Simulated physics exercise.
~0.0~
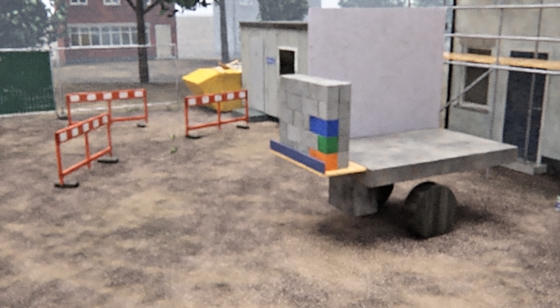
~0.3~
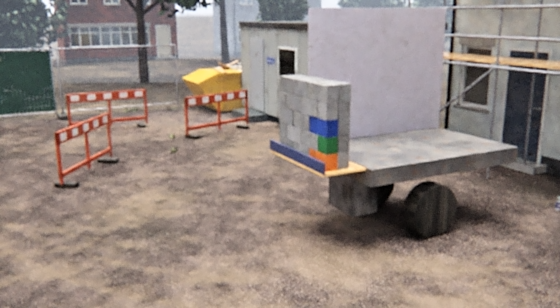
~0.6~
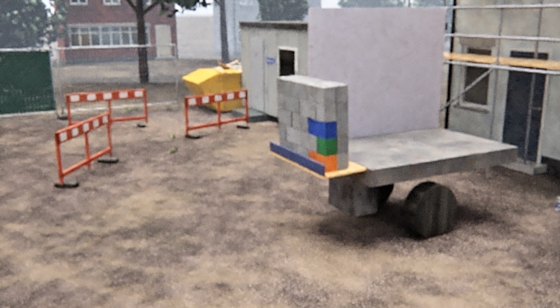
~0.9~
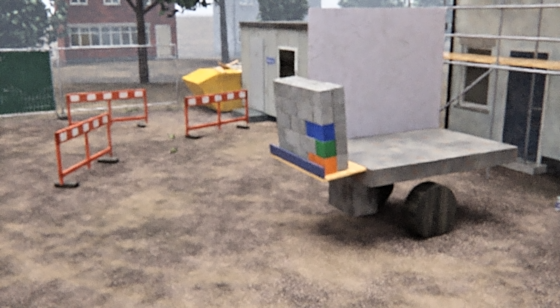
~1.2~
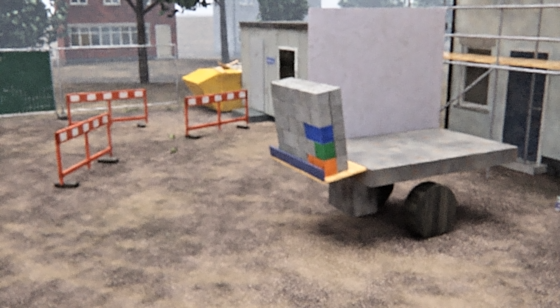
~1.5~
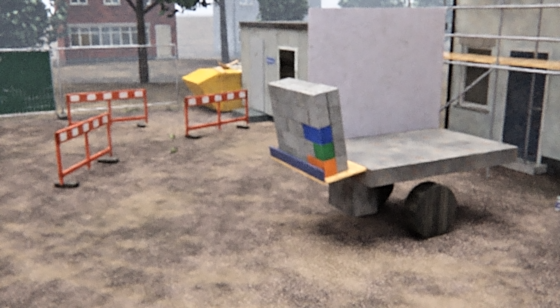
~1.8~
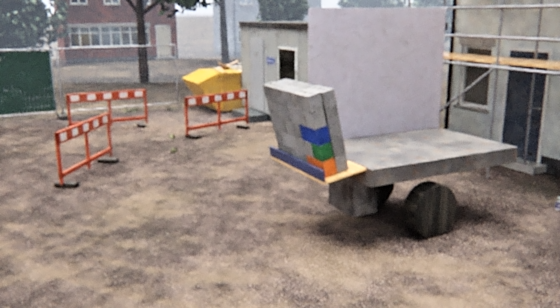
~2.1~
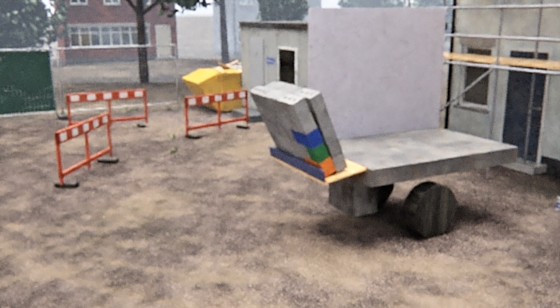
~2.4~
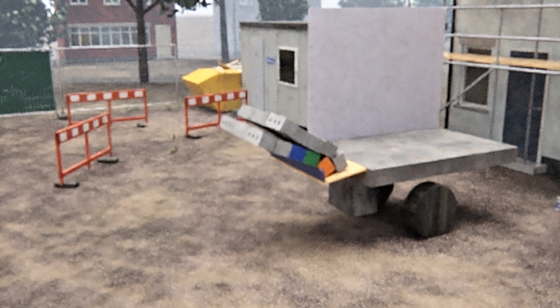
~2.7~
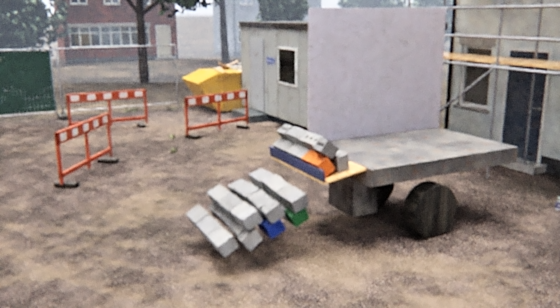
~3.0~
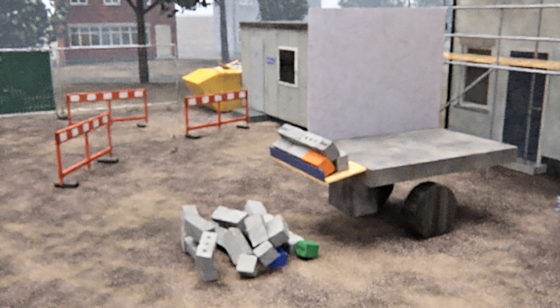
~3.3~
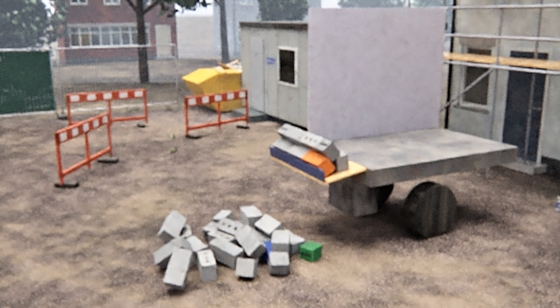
Stack of grey concrete blocks leaning left on a dipping tail lift, then toppling to the dirt, leaving the orange block aboard.
